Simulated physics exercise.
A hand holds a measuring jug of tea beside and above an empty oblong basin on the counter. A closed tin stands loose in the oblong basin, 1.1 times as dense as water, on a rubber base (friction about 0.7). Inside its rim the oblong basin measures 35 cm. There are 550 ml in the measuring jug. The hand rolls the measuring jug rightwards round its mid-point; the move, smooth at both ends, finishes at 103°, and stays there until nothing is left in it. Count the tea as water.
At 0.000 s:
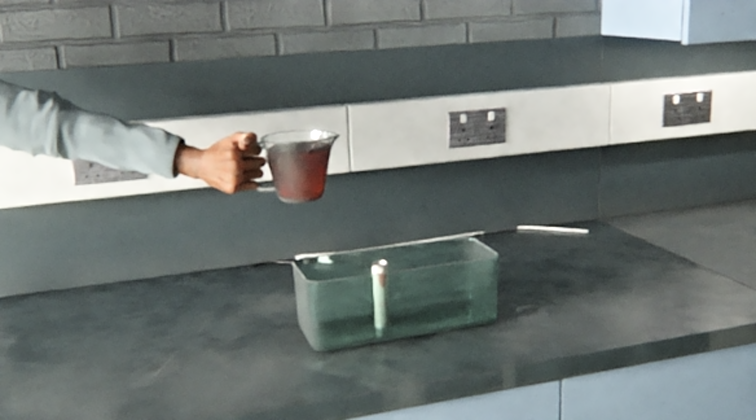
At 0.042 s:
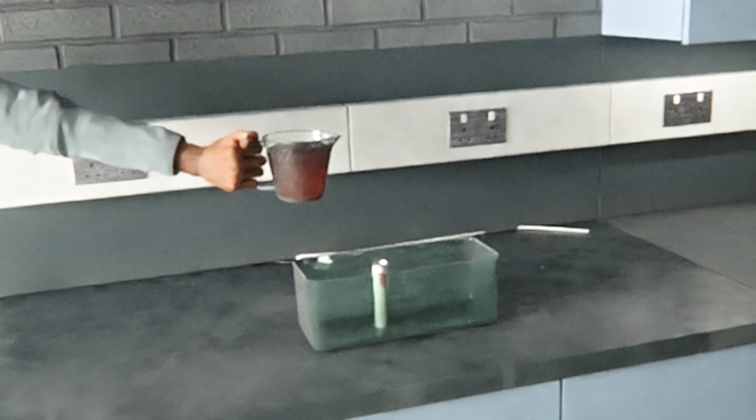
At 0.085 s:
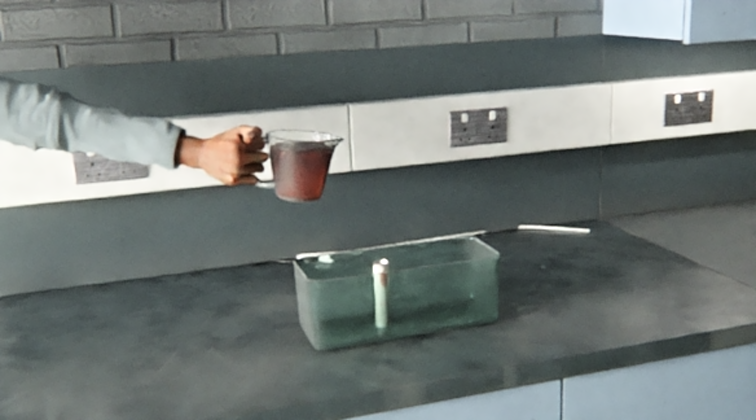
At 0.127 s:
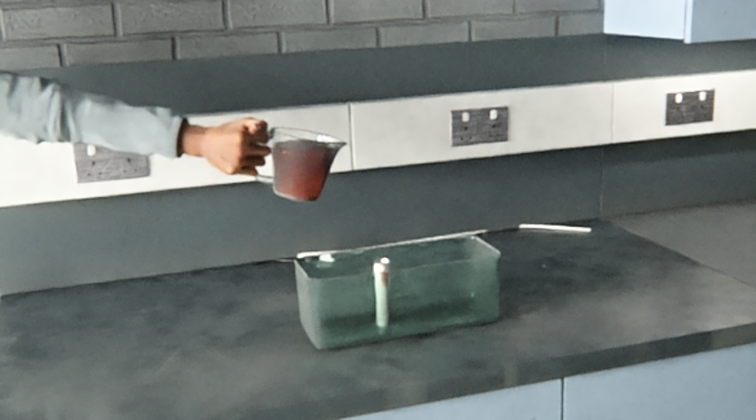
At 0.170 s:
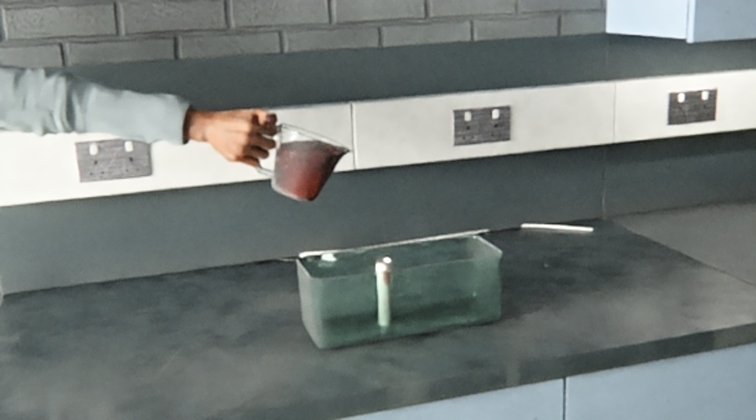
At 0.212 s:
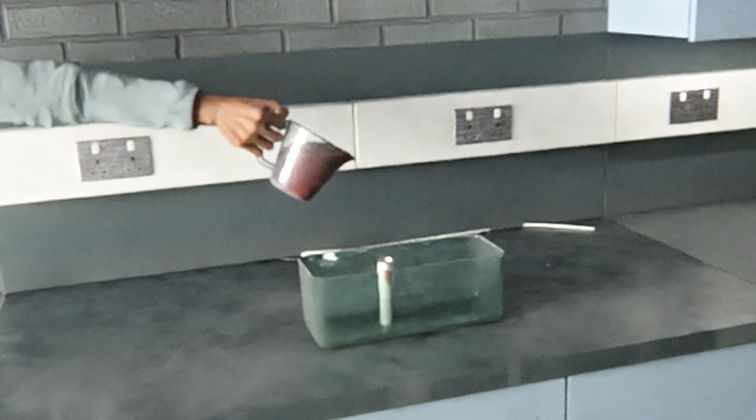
A hand held a glass measuring jug of reddish-brown tea above a greenish see-through basin on a dark counter, then tilted it smoothly to the right until the tea reached the spout.
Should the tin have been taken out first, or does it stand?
The tin falls.
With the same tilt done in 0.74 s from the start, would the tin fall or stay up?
Then it falls.
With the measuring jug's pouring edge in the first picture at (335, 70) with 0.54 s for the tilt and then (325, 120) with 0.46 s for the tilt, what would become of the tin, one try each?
First it stays up; then it goes over.
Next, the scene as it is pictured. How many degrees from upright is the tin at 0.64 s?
About 5°.
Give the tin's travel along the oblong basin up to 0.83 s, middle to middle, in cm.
About 7 cm.
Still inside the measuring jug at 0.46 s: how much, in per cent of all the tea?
Some 38 per cent.
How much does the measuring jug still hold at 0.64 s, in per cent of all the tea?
Some 5 per cent.
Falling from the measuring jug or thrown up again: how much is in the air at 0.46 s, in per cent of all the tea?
Near 42 in a hundred.
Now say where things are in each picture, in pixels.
In the first frame, tilt 0°; pouring edge (340, 134); surface from (266, 149) to (329, 144); the oblong basin's rim runs from (300, 272) to (486, 247); the tin's top is at (380, 267).
In the second frame, tilt 2°; pouring edge (341, 135); surface from (267, 149) to (329, 144).
In the third frame, tilt 6°; pouring edge (344, 138); surface from (269, 147) to (331, 145).
In the fourth frame, tilt 13°; pouring edge (348, 142); surface from (272, 144) to (335, 146).
In the fifth frame, tilt 23°; pouring edge (353, 150); surface from (278, 146) to (342, 148).
In the sixth frame, tilt 34°; pouring edge (355, 159); surface from (280, 151) to (352, 153); 1 per cent is over the edge.
Then, 0.46 s in, the tilt is 98° and 38 per cent is still to pour; the tin stands where it began.
Then, 0.64 s in, the tilt is 103° and 5 per cent is still to pour; the tin leans 5°.
Then, 0.83 s in, the tilt is 103° and 0 per cent is still to pour; the tin leans 29°.
Then, 1.04 s in, the tilt is 103° and 0 per cent is still to pour; the tin lies on its side.
Finally, the tin lies on its side.
